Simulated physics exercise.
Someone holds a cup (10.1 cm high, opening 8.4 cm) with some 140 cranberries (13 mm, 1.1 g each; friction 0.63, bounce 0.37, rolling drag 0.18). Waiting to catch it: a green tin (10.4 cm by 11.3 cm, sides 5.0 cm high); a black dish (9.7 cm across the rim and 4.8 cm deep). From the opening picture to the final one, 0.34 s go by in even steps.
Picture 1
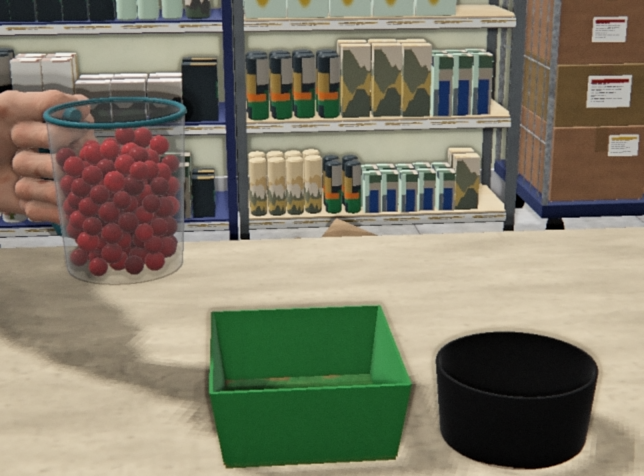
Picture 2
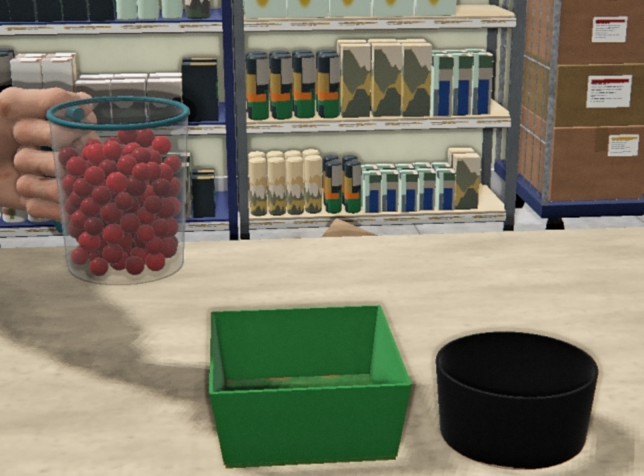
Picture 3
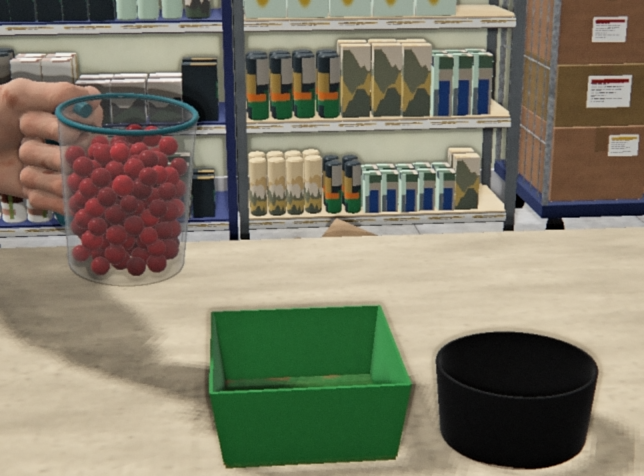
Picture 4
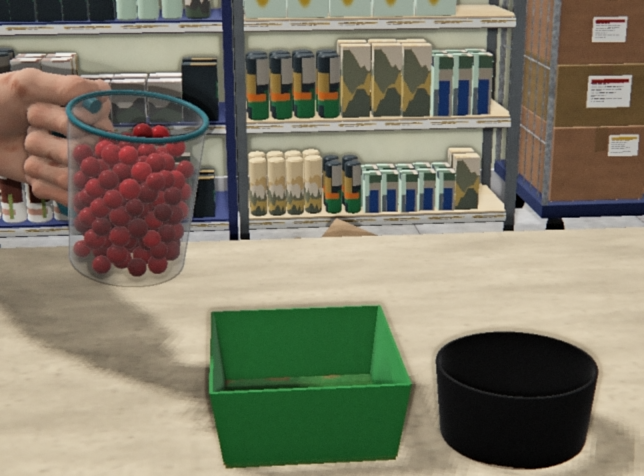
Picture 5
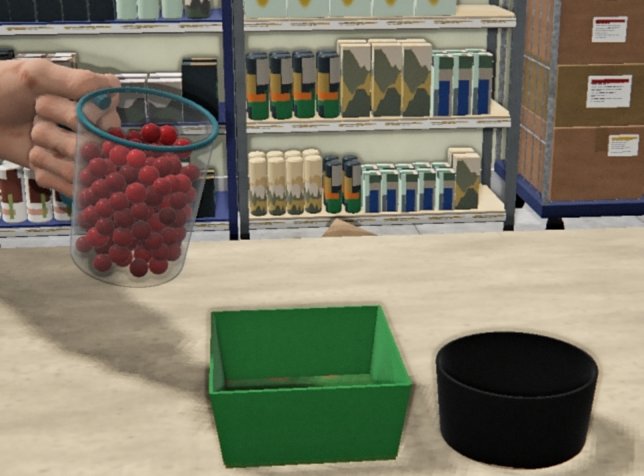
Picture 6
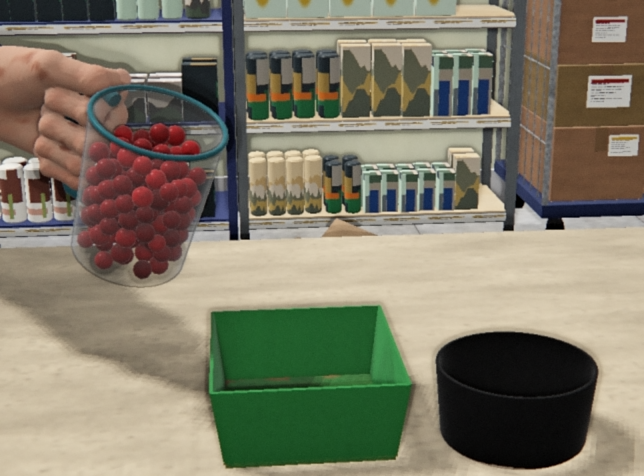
To begin with, a hand at the left holds a clear cup of red cranberries upright above a pale counter, with a green tin and a black dish standing nearby. The hand then gradually tilts the cup toward the right, shifting it slightly, and the berries lean inside it.
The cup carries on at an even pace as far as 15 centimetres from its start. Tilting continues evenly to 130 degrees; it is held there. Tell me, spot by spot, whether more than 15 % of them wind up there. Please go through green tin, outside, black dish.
Green tin: They do; outside everything: They do not; black dish: They do not.
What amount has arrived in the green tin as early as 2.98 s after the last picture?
Some 100 in a hundred at that moment.
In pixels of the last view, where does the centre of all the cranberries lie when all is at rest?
Roughly at pixel (321, 393).
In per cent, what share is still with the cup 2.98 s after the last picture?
Around 0 percent remains.
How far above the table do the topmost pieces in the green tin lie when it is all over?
Roughly 4.5 cm.
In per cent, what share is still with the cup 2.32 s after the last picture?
Roughly 0 per cent of the load is still held.
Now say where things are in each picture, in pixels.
Cup at (118, 151); tilt 0 degrees; moved 0.0 cm; lip at (160, 121); top of the load at (92, 149); green tin at (303, 345); black dish at (516, 362), in the first frame.
Cup at (121, 153); tilt 2 degrees; moved 0.1 cm; lip at (164, 123); top of the load at (94, 148), in the second frame.
Cup at (128, 157); tilt 6 degrees; moved 0.4 cm; low side front right; lip at (173, 129); top of the load at (168, 146), in the third frame.
Cup at (135, 164); tilt 11 degrees; moved 0.7 cm; low side front right; lip at (184, 138); top of the load at (176, 147), in the fourth frame.
Cup at (141, 170); tilt 17 degrees; moved 1.1 cm; low side front right; lip at (194, 146); top of the load at (152, 146), in the fifth frame.
Cup at (146, 176); tilt 22 degrees; moved 1.4 cm; low side front right; lip at (204, 156); top of the load at (159, 145); green tin at (303, 345); black dish at (516, 362), in the sixth frame.
Then, 0.89 s after the last picture, tilt 94 degrees; cup 100 %; middle of all pieces near (205, 194).
Then, 1.64 s after the last picture, tilt 130 degrees; green tin 100 %; middle of all pieces near (318, 393).
Then, 2.32 s after the last picture, tilt 130 degrees; green tin 100 %; middle of all pieces near (317, 394).
Then, 2.98 s after the last picture, tilt 130 degrees; green tin 100 %; middle of all pieces near (317, 394).
In the end, cup 0 %, black dish 0 %, green tin 100 %, outside 0 %.
